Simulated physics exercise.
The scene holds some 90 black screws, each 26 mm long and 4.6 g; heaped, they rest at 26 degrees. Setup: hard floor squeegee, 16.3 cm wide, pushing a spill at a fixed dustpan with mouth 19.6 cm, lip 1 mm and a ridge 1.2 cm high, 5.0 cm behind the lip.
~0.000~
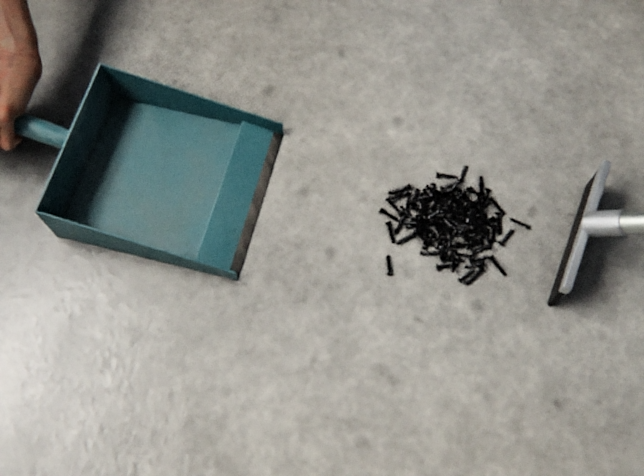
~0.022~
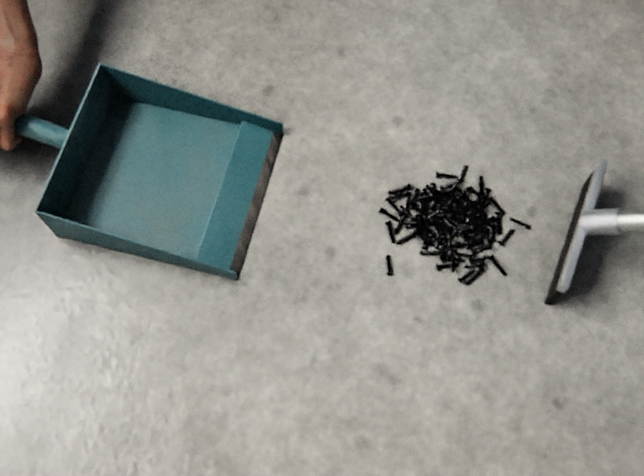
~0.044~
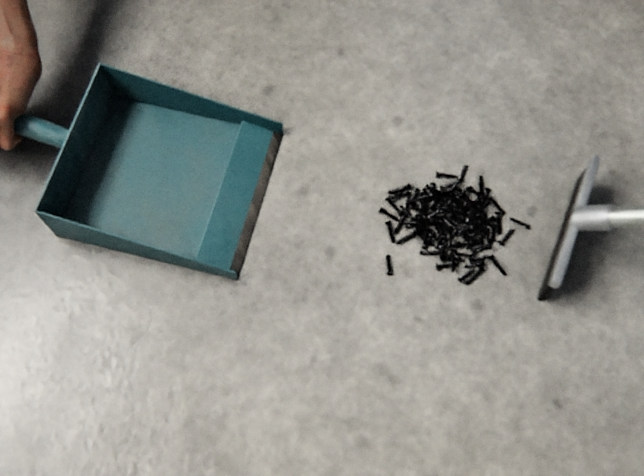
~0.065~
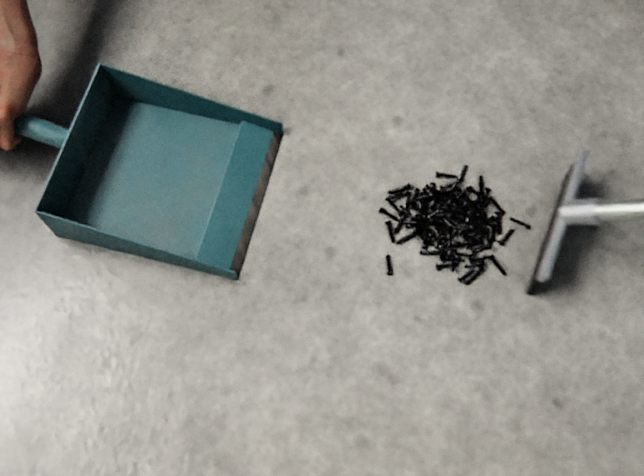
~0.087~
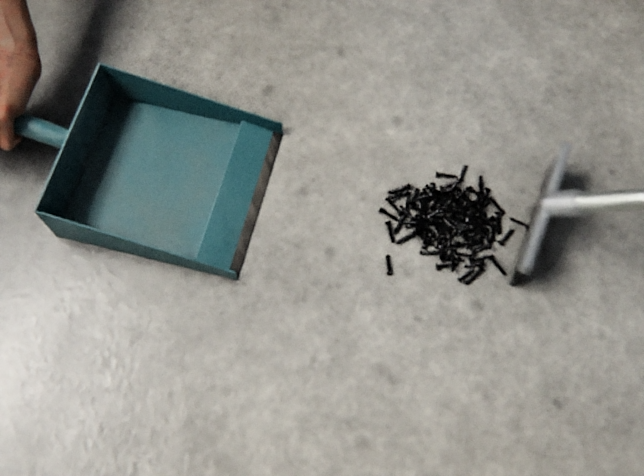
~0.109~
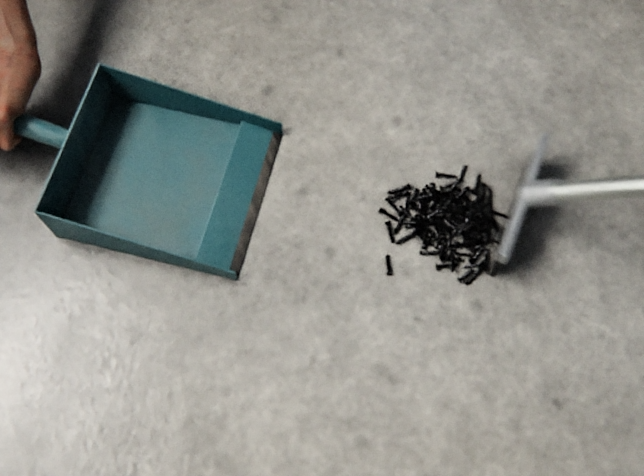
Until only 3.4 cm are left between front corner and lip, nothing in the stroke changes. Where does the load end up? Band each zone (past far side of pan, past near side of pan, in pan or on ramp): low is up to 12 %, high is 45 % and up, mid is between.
Past the pan's far side mid, past the pan's near side low, in the pan or on its ramp mid.
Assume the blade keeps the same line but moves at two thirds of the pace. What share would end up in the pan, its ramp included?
Near 15 %.
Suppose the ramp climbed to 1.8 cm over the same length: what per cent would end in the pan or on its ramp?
Estimate with the new ramp: Some 25 in a hundred.
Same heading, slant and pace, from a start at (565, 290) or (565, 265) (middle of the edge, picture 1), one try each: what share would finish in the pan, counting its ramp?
Roughly 40 % and 45 %.
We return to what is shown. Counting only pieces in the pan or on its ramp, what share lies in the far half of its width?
About 100 %.
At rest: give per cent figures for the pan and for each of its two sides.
The far side gets 35, the near side 5 and the pan 30.
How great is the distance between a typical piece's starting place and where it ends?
Median: Approx. 28 cm.
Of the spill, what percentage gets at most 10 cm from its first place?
Roughly 5 in a hundred.
Then, at 0.22 s, middle of the blade 16 cm from the lip; 0 % over the lip, far side 15 %, near side 0 %.
After 0.30 s, middle of the blade 7 cm from the lip; 0 % over the lip, far side 35 %, near side 0 %.
After 0.51 s, middle of the blade 5 cm from the lip; 35 % over the lip, far side 35 %, near side 5 %.
By 1.4 s all is still; far side 35 %, near side 5 %, pan 30 %, in front of the lip or behind the blade 30 %.
